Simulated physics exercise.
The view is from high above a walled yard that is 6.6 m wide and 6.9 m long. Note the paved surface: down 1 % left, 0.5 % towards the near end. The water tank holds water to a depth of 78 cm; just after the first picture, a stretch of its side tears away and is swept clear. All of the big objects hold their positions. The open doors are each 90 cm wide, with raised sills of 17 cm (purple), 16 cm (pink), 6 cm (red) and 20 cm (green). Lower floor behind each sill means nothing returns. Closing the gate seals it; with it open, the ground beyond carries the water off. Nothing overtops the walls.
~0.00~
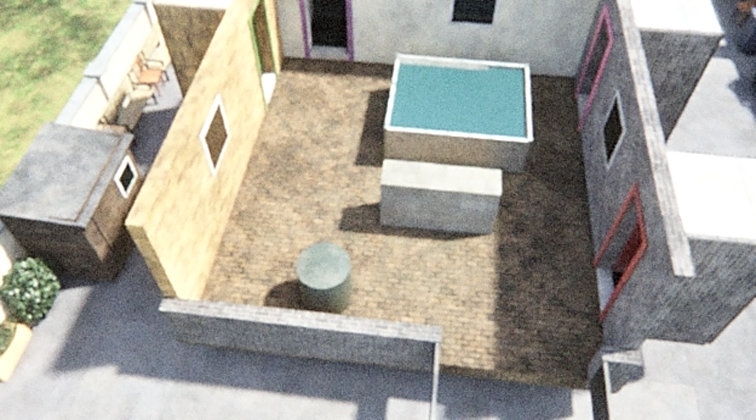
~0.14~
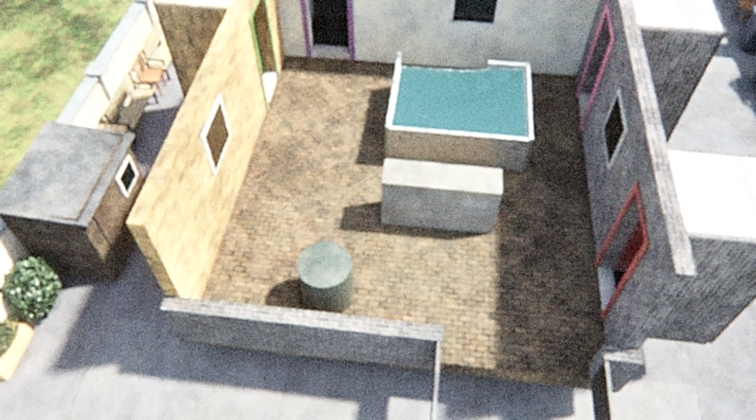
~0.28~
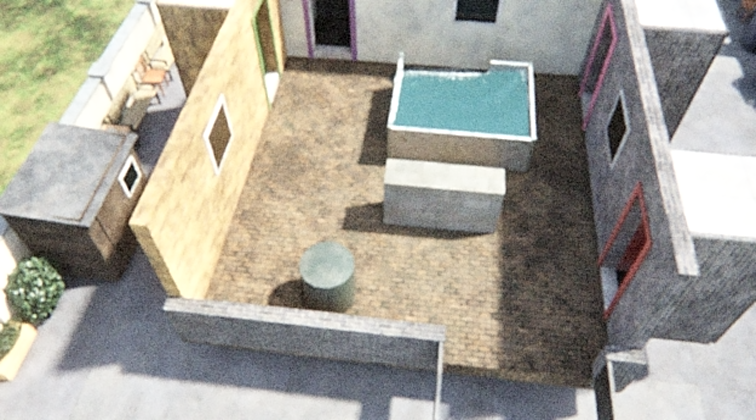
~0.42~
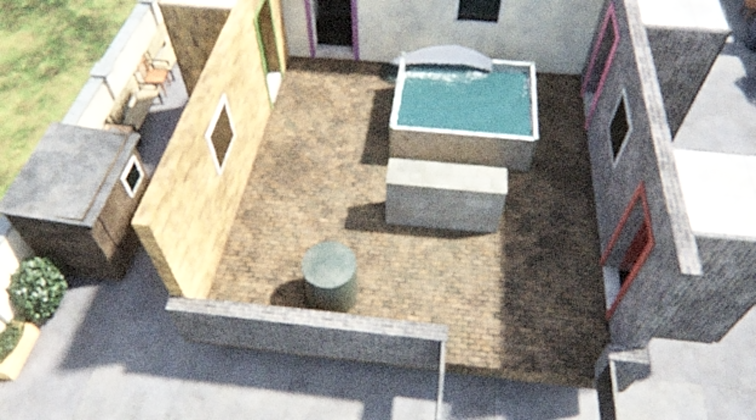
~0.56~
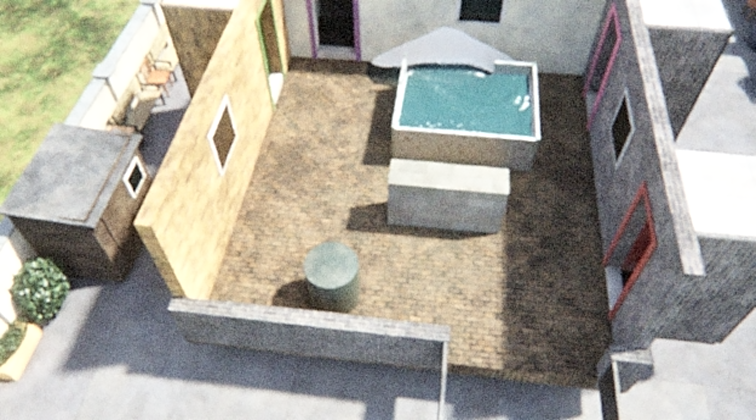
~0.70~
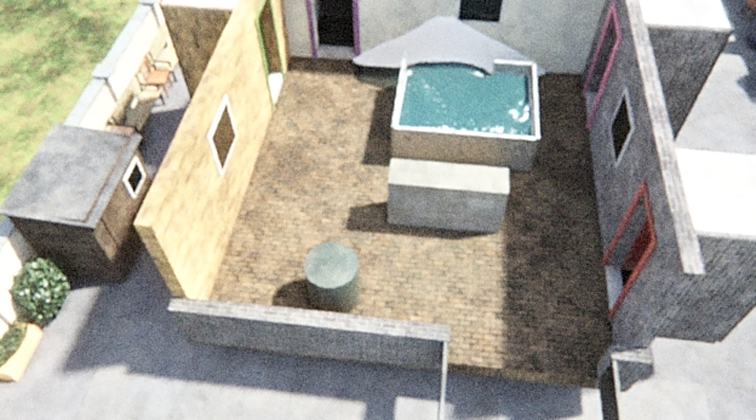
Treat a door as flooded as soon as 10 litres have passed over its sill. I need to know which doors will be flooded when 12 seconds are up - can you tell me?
At the purple door the limit will not be crossed. At the pink door the limit will be crossed. At the red door the limit will not be crossed. At the green door the limit will be crossed.
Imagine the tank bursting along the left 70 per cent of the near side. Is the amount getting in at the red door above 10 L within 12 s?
In that case, red door: More than that.
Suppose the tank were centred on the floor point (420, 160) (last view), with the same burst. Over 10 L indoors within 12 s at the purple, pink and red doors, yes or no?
With respect to that limit, purple ends up outside it, pink ends up outside it, red ends up inside it.
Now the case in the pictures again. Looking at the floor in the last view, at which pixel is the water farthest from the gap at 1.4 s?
About (291, 57) in the last view.
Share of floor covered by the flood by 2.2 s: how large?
I'd guess around 30 %.
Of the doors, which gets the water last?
The final one is the red door.
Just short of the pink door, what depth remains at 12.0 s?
8.0 cm.
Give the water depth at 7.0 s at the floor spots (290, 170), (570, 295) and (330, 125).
6, 4 and 4 cm, respectively.
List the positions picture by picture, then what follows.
The first frame shows still water, 78 cm deep, in the water tank at (460, 99).
In the second frame, the front is at a hidden place, 1.0 m from the gap on the water tank's far side; 0.5 m2 of floor is under water; 78 cm left at the back of the water tank.
In the third frame, the front is at (394, 76), 1.2 m from the gap on the water tank's far side; 1.5 m2 of floor is under water; 78 cm left at the back of the water tank.
In the fourth frame, the front is at (388, 63), 1.6 m from the gap on the water tank's far side; 2.0 m2 of floor is under water; 78 cm left at the back of the water tank.
In the fifth frame, the front is at (371, 63), 2.0 m from the gap on the water tank's far side; 2.5 m2 of floor is under water; 73 cm left at the back of the water tank.
In the sixth frame, water pours out on the water tank's far side and has run 2.3 m, to (353, 61); typically 28 cm deep outside, 66 cm at the water tank's back.
After 1.4 s water covers 20 % of the floor and is deepest (62 cm) near (439, 72); purple door 13 cm at the sill, 0 L in, pink door 21 cm at the sill, 0 L in, red door not reached, green door 6 cm at the sill, 0 L in.
After 2.2 s water covers 30 % of the floor and is deepest (50 cm) near (299, 58); purple door 15 cm at the sill, 0 L in, pink door 28 cm at the sill, 35 L in, red door not reached, green door 36 cm at the sill, 30 L in.
After 3.5 s water covers 60 % of the floor and is deepest (31 cm) near (453, 89); purple door 9 cm at the sill, 0 L in, pink door 22 cm at the sill, 98 L in, red door 3 cm at the sill, 0 L in, green door 27 cm at the sill, 92 L in.
After 7.0 s water covers 90 % of the floor and is deepest (19 cm) near (577, 75); purple door 9 cm at the sill, 2 L in, pink door 14 cm at the sill, 113 L in, red door 5 cm at the sill, 0 L in, green door 16 cm at the sill, 102 L in.
After 12.0 s water covers 95 % of the floor and is deepest (13 cm) near (245, 194); purple door 5 cm at the sill, 2 L in, pink door 8 cm at the sill, 114 L in, red door 3 cm at the sill, 0 L in, green door 9 cm at the sill, 102 L in.
